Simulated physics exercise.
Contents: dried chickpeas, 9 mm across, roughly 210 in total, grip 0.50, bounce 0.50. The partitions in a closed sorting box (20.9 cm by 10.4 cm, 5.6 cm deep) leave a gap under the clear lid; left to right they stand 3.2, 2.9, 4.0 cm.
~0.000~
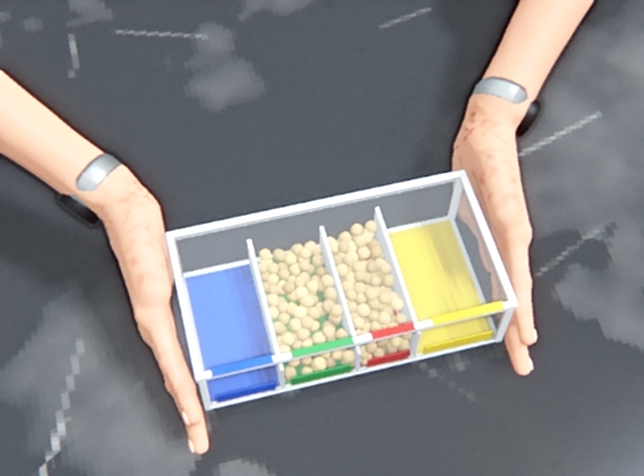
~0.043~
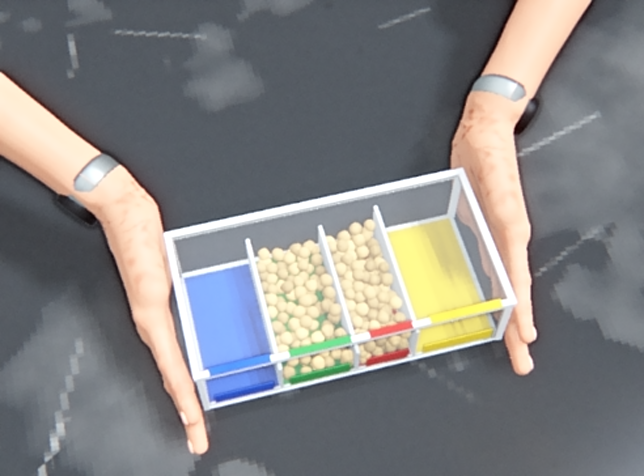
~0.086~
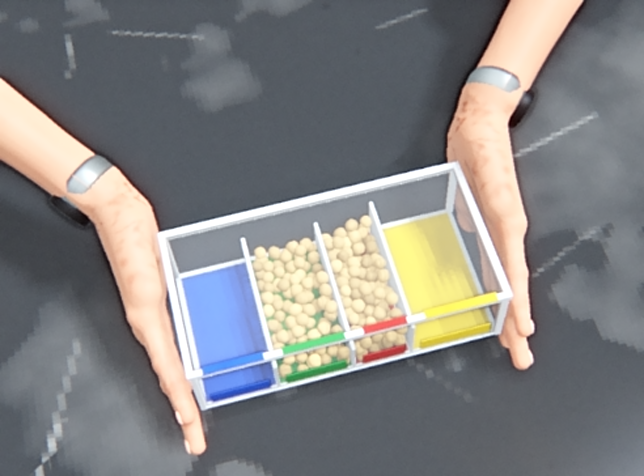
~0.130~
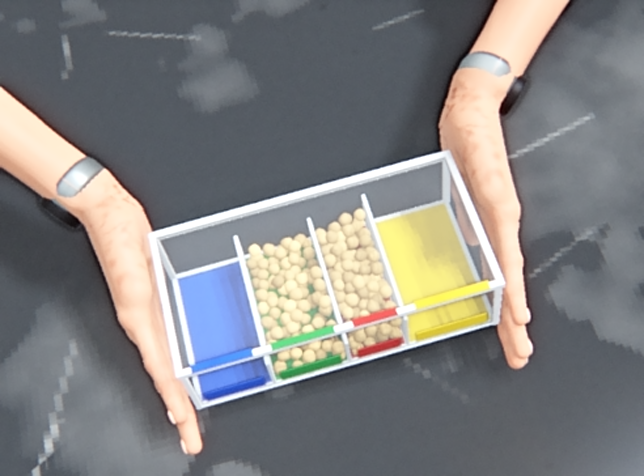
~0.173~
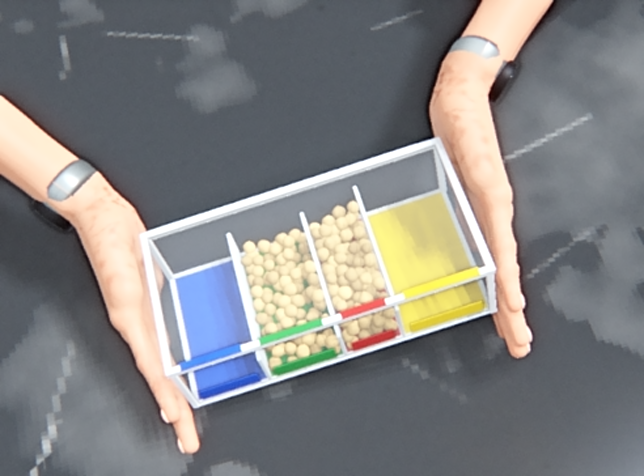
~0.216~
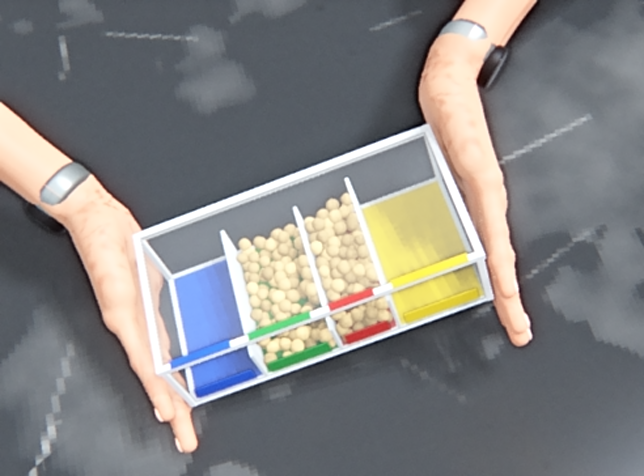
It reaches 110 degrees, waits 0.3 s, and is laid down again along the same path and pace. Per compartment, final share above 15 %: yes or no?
Red no; blue yes; green yes; yellow no.
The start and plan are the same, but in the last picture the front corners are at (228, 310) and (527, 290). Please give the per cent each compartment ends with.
You'd see red at 55 percent, blue at 0, green at 10 and yellow at 35 percent.
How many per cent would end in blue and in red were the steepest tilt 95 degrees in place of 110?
In per cent, blue gets 60 and red gets 10.
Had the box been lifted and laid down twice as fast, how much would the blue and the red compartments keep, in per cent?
Per cent - blue: 60; red: 10.
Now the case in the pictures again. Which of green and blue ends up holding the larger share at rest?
The blue compartment ends up with more.
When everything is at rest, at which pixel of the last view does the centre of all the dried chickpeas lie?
Roughly (224, 292).
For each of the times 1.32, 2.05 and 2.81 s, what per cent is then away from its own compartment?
Estimates: 80 / 85 / 85.
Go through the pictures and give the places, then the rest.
The first frame shows box tilt 0 degrees, front corners at (202, 374) and (510, 303); red 55 %, green 45 %.
The second frame shows box tilt 1 degrees, front corners at (199, 374) and (508, 301).
The third frame shows box tilt 3 degrees, front corners at (193, 373) and (504, 294), lowest corner left back.
The fourth frame shows box tilt 7 degrees, front corners at (182, 372) and (496, 282), lowest corner left back.
The fifth frame shows box tilt 12 degrees, front corners at (172, 370) and (487, 268), lowest corner left back.
The sixth frame shows box tilt 16 degrees, front corners at (163, 368) and (476, 254), lowest corner left back; red 55 %, green 45 %. The box's pace is about 105 degrees a second.
Then, at 1.32 s, tilt 110 degrees; red 5 %, blue 50 %, green 45 %.
After 2.05 s, tilt 57 degrees; blue 60 %, green 35 %.
Then, at 2.81 s, tilt 0 degrees; blue 65 %, green 30 %.
In the end, at 3.4 s, red 0 %, blue 65 %, green 30 %, yellow 0 %.
